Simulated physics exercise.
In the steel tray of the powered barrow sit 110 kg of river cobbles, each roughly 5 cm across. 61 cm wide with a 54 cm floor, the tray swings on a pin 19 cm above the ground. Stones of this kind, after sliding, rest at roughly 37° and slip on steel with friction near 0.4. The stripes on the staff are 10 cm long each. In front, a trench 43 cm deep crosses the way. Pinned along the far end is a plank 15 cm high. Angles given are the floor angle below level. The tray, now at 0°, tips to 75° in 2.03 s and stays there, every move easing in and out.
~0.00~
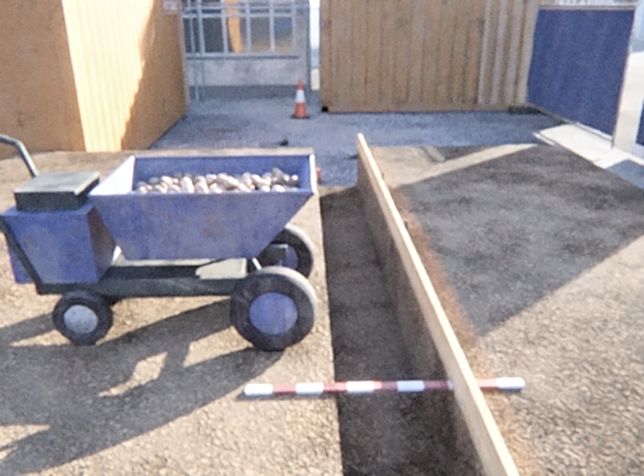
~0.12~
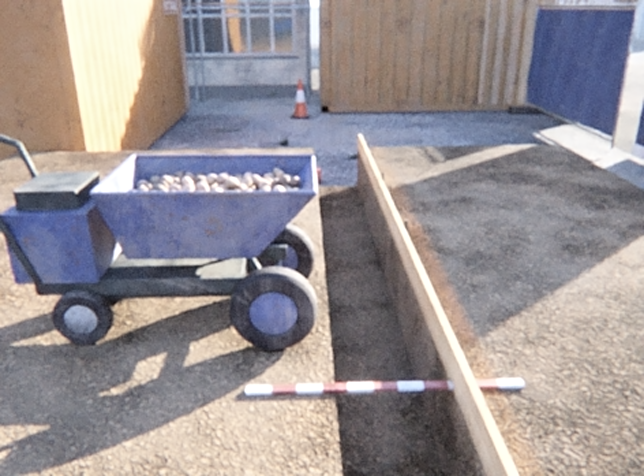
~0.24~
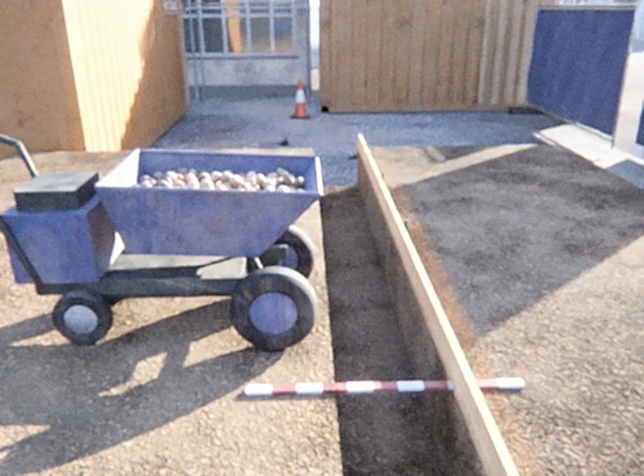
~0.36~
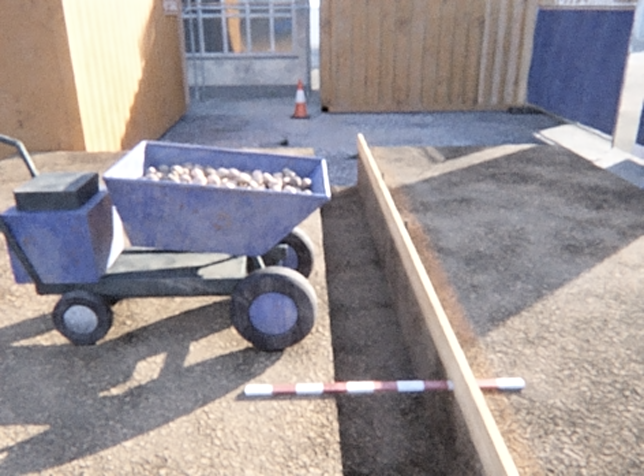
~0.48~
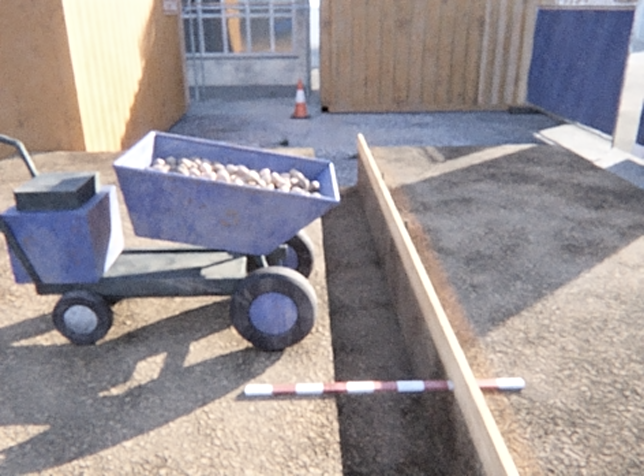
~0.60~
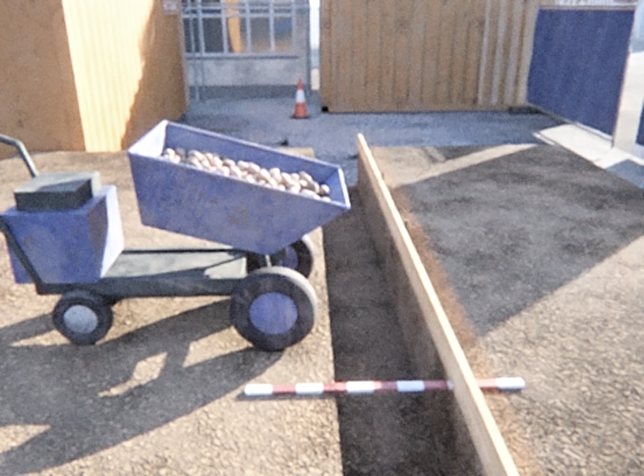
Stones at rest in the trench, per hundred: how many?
Approx. 68 %.
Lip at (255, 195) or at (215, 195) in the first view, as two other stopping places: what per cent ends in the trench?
Around 100% for the first place and 100% for the second.
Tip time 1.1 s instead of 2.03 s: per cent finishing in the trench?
65 %.
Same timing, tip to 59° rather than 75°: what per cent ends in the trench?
It would be close to 55 percent.
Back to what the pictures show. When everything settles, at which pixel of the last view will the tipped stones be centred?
The resting stones are centred at roughly (405, 373).
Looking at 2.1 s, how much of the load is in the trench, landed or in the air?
Approx. 35 % of the load.
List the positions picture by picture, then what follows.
The tray is at 0°, its lip at (314, 193); the top of the load is at (238, 182), in the first picture.
The tray is at 1°, its lip at (316, 193); the top of the load is at (239, 182); the stones move at 0.1 m/s on average, in the second picture.
The tray is at 3°, its lip at (321, 195); the top of the load is at (219, 180); the stones move at 0.2 m/s on average, in the third picture.
Lip at (329, 198), floor tilted 6°, highest stones at (192, 174); the stones move at 0.3 m/s on average, in the fourth picture.
Lip at (338, 202), floor tilted 11°, highest stones at (175, 169); the stones move at 0.4 m/s on average, in the fifth picture.
Lip at (349, 209), floor tilted 16°, highest stones at (178, 160); the stones move at 0.4 m/s on average, in the sixth picture.
After 1.5 s the floor is at 63°; 99 % in the tray, 1 % in the trench; the foremost stones are at (404, 253).
After 2.1 s the floor is at 75°; 39 % in the tray, 35 % in the trench, 27 % past the trench; the foremost stones are at (542, 316).
After 2.5 s the floor is at 75°; 14 % in the tray, 54 % in the trench, 32 % past the trench; the foremost stones are at (587, 318).
After 4.4 s the floor is at 75°; 0 % in the tray, 68 % in the trench, 32 % past the trench; the foremost stones are at (596, 318).
